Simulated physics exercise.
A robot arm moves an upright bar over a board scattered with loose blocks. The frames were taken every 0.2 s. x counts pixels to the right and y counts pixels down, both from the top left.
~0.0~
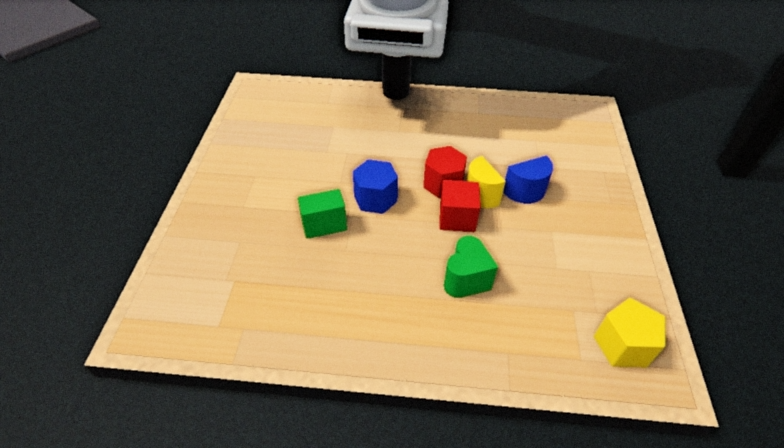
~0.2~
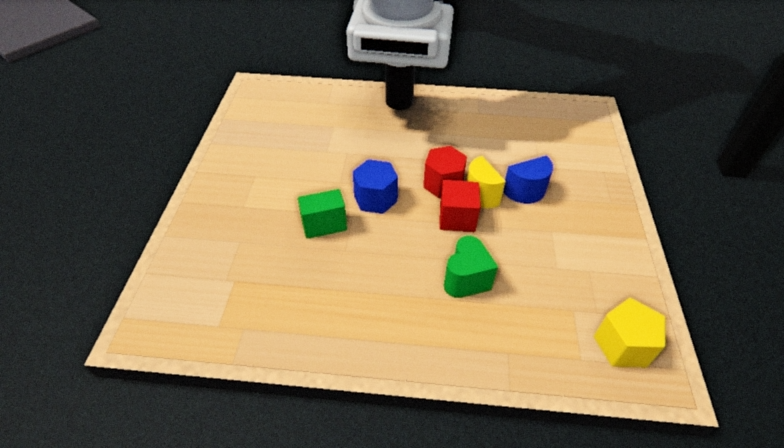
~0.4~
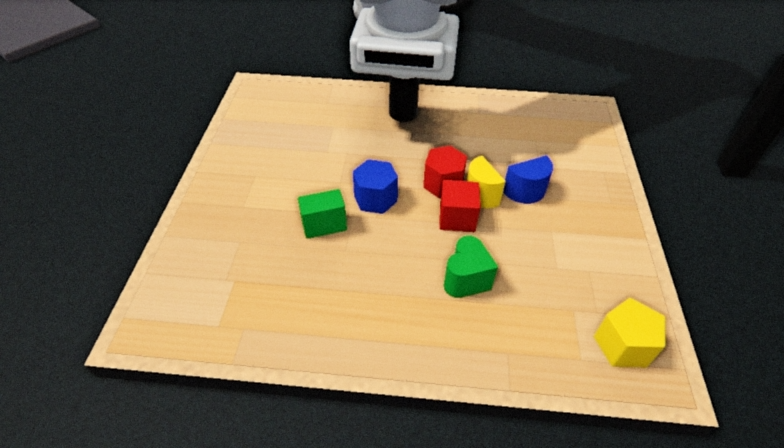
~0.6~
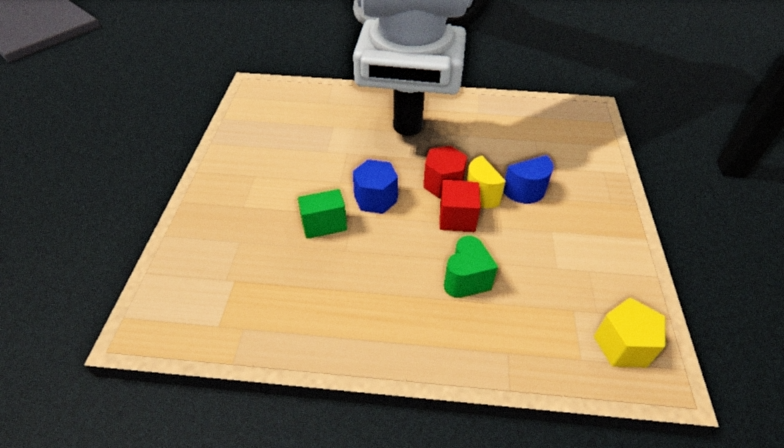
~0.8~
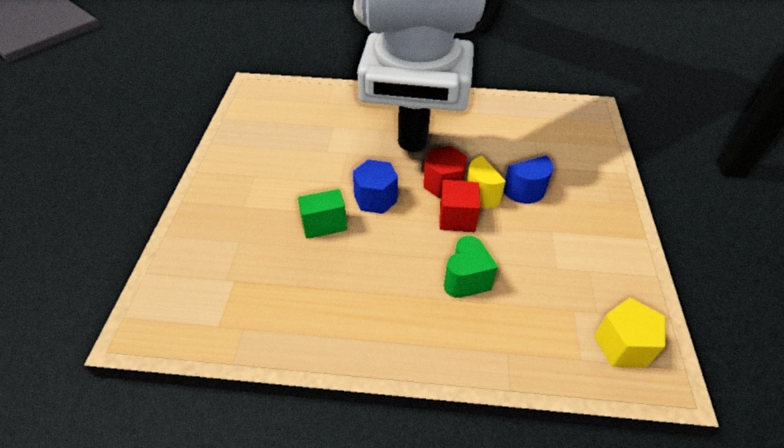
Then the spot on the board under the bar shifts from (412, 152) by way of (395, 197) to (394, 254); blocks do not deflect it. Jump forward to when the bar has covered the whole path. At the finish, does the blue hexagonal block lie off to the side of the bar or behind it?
Yes, I think so.
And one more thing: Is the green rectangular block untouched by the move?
Going by the path, no.
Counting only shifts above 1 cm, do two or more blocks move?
Yes.
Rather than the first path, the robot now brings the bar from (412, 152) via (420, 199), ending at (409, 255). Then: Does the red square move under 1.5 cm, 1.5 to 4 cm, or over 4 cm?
It will fall in the middle band, 1.5 to 4 cm.
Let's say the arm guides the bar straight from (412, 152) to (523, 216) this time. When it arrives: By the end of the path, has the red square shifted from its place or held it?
Moved off its spot.
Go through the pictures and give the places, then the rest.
In the first frame, tip of the bar (396, 92), middles of tops, green rectangular block (321, 201), blue hexagonal block (375, 174), red hexagonal block (446, 159).
In the second frame, bar (399, 102), nothing pushed.
In the third frame, bar (403, 114), nothing pushed.
In the fourth frame, bar (408, 127), nothing pushed.
In the fifth frame, bar (413, 142), green rectangular block (321, 201), blue hexagonal block (375, 174), red hexagonal block (446, 159).
On the path given first. One third of the way, bar (399, 172); blue hexagonal block (373, 176).
Two thirds of the way, bar (393, 206); green rectangular block (309, 202); blue hexagonal block (354, 196), turned 65° clockwise.
At the end, bar (394, 245); green rectangular block (306, 202); blue hexagonal block (353, 201), turned 85° clockwise; red hexagonal block unmoved.
